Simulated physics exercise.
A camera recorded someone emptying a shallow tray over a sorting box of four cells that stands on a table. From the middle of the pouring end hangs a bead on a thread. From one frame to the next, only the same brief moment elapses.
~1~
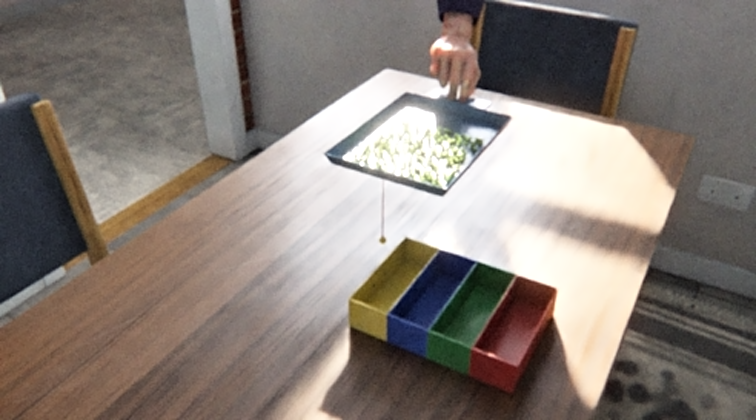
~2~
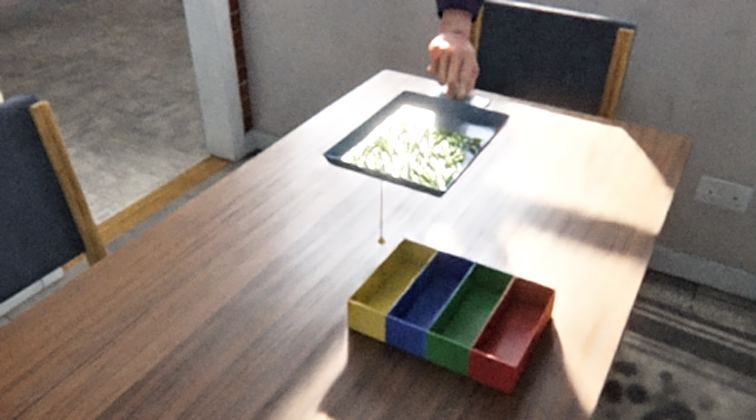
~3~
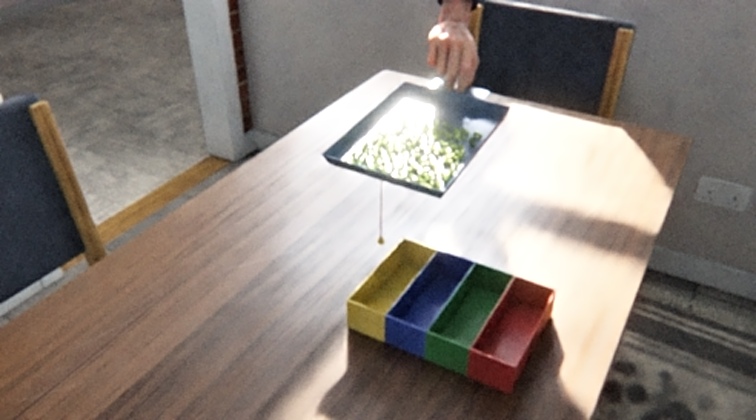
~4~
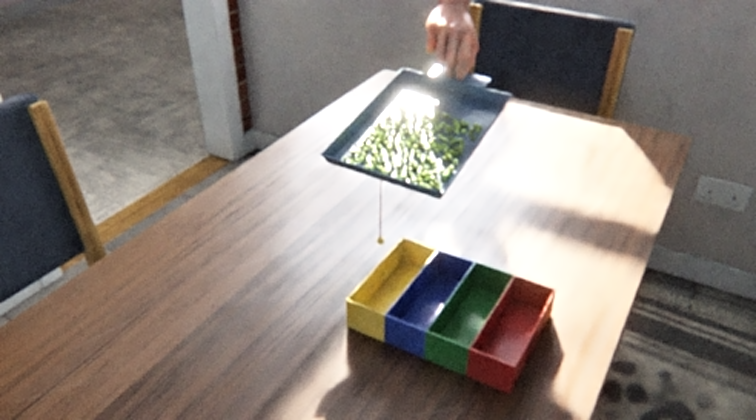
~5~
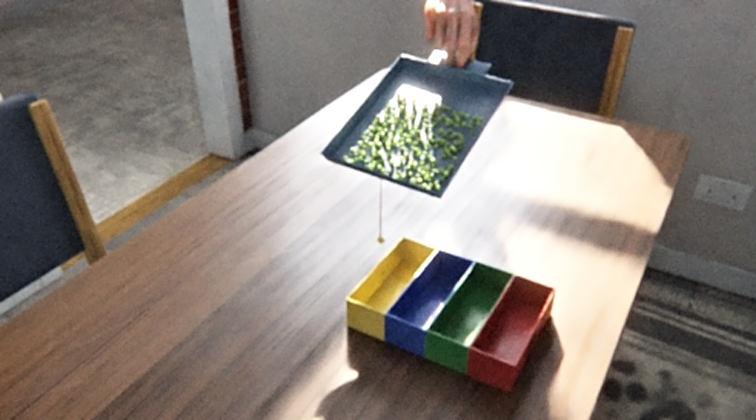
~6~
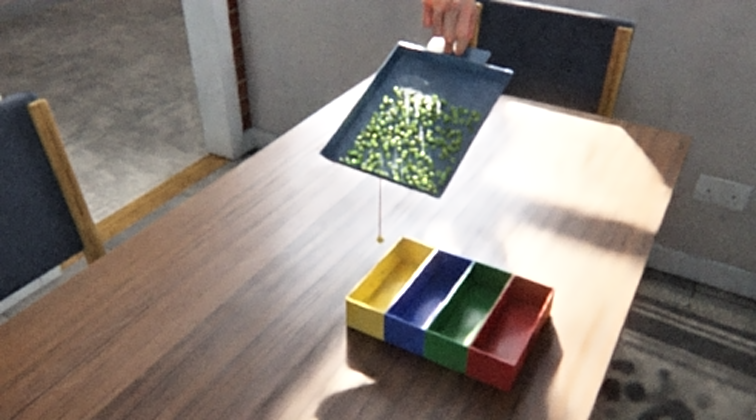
A shallow dark tray of green peas tilting steadily as a hand raises its far end, above a four-coloured sorting box.
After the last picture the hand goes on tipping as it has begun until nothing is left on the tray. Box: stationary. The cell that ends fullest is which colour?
It is the yellow cell.
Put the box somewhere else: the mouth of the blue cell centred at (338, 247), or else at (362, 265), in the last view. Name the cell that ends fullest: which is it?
The first time it is the cell in red, and the second time it is the green one.
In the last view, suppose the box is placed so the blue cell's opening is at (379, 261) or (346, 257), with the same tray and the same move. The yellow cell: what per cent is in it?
In order: 10 percent and 0 percent.
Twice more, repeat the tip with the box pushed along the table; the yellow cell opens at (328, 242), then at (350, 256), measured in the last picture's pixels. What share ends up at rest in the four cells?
Well, you'd get about 100 per cent and then about 100 per cent.
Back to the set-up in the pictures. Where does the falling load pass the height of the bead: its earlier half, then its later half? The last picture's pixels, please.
Starting near (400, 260), moving on to near (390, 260).
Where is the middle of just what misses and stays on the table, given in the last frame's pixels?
Around (335, 301).
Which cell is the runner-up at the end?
Second place: That blue cell.
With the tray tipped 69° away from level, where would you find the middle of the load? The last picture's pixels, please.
The load is centred around (400, 181).
Just after the last frame, tray tipped steeply; the larger part on the tray; just a few in the blue cell; just a few in the yellow cell; about a tenth falling or outside the box.
A moment on, tray tipped past a quarter turn; roughly half in the yellow cell; roughly a third in the blue cell; roughly a quarter falling or outside the box.
Further on, tray tipped past a quarter turn; roughly half in the yellow cell; roughly a third in the blue cell; roughly a quarter falling or outside the box.
When it is over, tray tipped past a quarter turn; roughly half in the yellow cell; roughly a third in the blue cell; not one in the red cell; not one in the green cell; roughly a quarter outside the box.
